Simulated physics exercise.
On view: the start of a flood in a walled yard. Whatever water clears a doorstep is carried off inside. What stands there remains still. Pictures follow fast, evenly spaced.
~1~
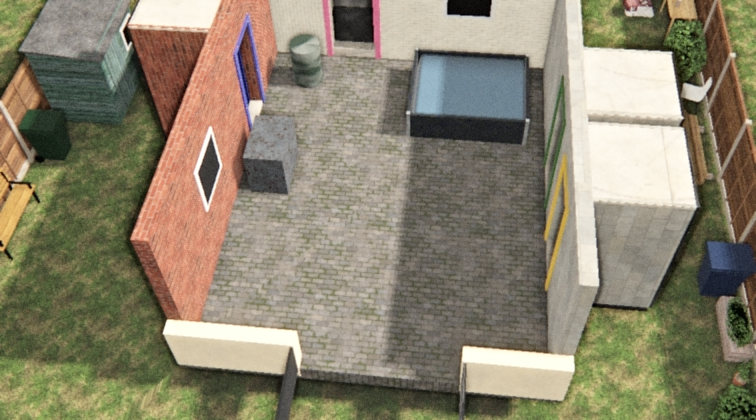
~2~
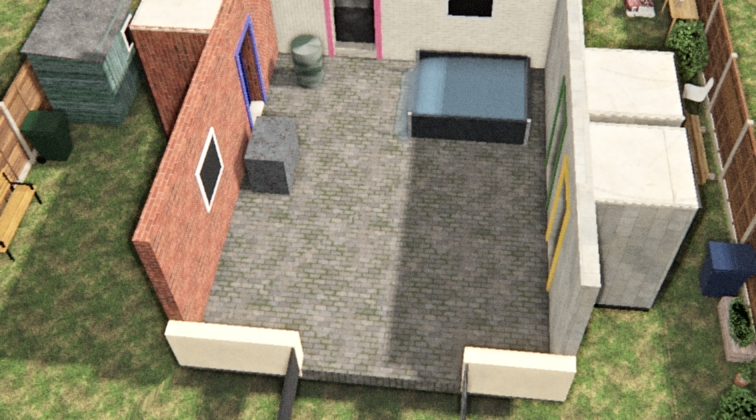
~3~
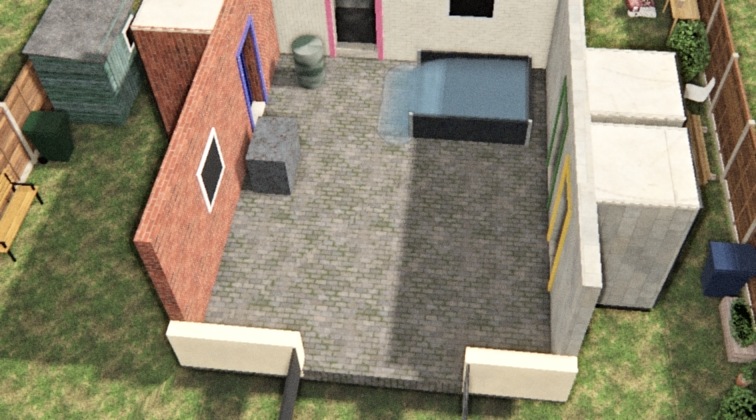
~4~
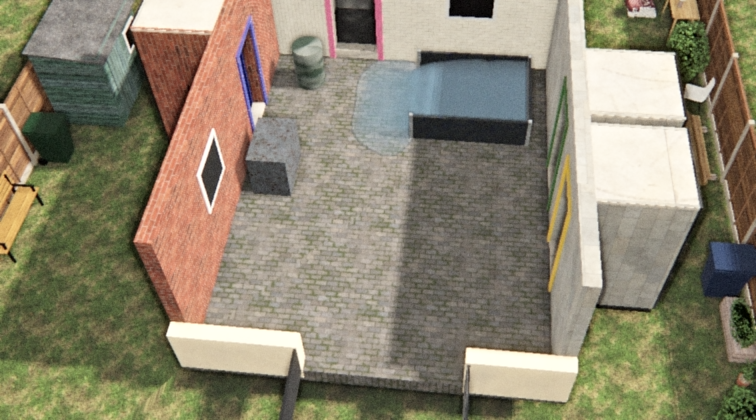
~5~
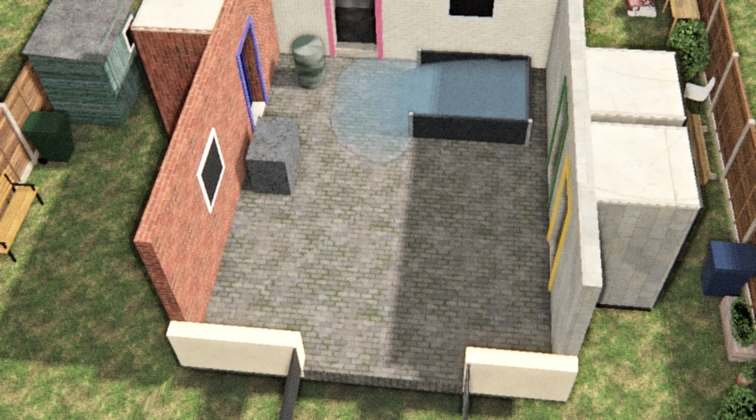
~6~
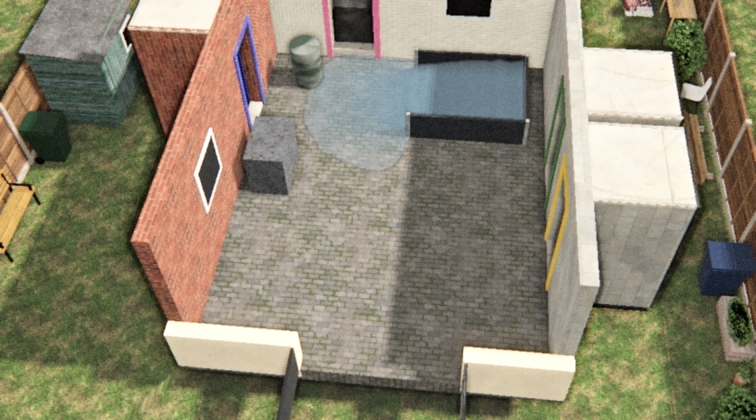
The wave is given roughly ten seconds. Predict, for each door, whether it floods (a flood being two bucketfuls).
Result: The blue door exceeds two buckets; the green door does not exceed two buckets; the yellow door does not exceed two buckets; the pink door does not exceed two buckets.
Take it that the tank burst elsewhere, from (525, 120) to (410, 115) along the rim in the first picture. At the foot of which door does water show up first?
It would be the door marked green.
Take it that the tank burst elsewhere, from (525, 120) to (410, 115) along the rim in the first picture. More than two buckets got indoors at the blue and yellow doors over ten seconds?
First blue misses the mark, then yellow beats the mark.
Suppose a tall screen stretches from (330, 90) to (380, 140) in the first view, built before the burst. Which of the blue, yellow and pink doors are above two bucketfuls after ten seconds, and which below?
Record - blue: Below the line; yellow: Below the line; pink: Above the line.
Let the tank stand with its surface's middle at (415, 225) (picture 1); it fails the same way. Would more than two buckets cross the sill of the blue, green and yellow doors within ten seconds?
Result: Blue door stays inside the limit, green door stays inside the limit, yellow door stays inside the limit.
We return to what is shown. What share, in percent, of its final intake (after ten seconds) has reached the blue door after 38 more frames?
Around 100 percent.
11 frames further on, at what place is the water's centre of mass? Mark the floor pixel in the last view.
The centre of mass sits at about (383, 106).
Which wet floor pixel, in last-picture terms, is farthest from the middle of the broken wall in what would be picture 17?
I'd say at around (235, 204).
A moment on, water covers 25 % of the floor; the blue door under two buckets in, the green door not reached, the yellow door not reached, the pink door wet at the sill, nothing in.
Next, water covers 30 % of the floor; the blue door far over two buckets in, the green door not reached, the yellow door not reached, the pink door wet at the sill, nothing in.
Then, water covers 40 % of the floor; the blue door far over two buckets in, the green door not reached, the yellow door not reached, the pink door under two buckets in.
Later, water covers 70 % of the floor; the blue door far over two buckets in, the green door not reached, the yellow door not reached, the pink door under two buckets in.
In the end, water covers 90 % of the floor; the blue door far over two buckets in, the green door wet at the sill, nothing in, the yellow door wet at the sill, nothing in, the pink door under two buckets in.
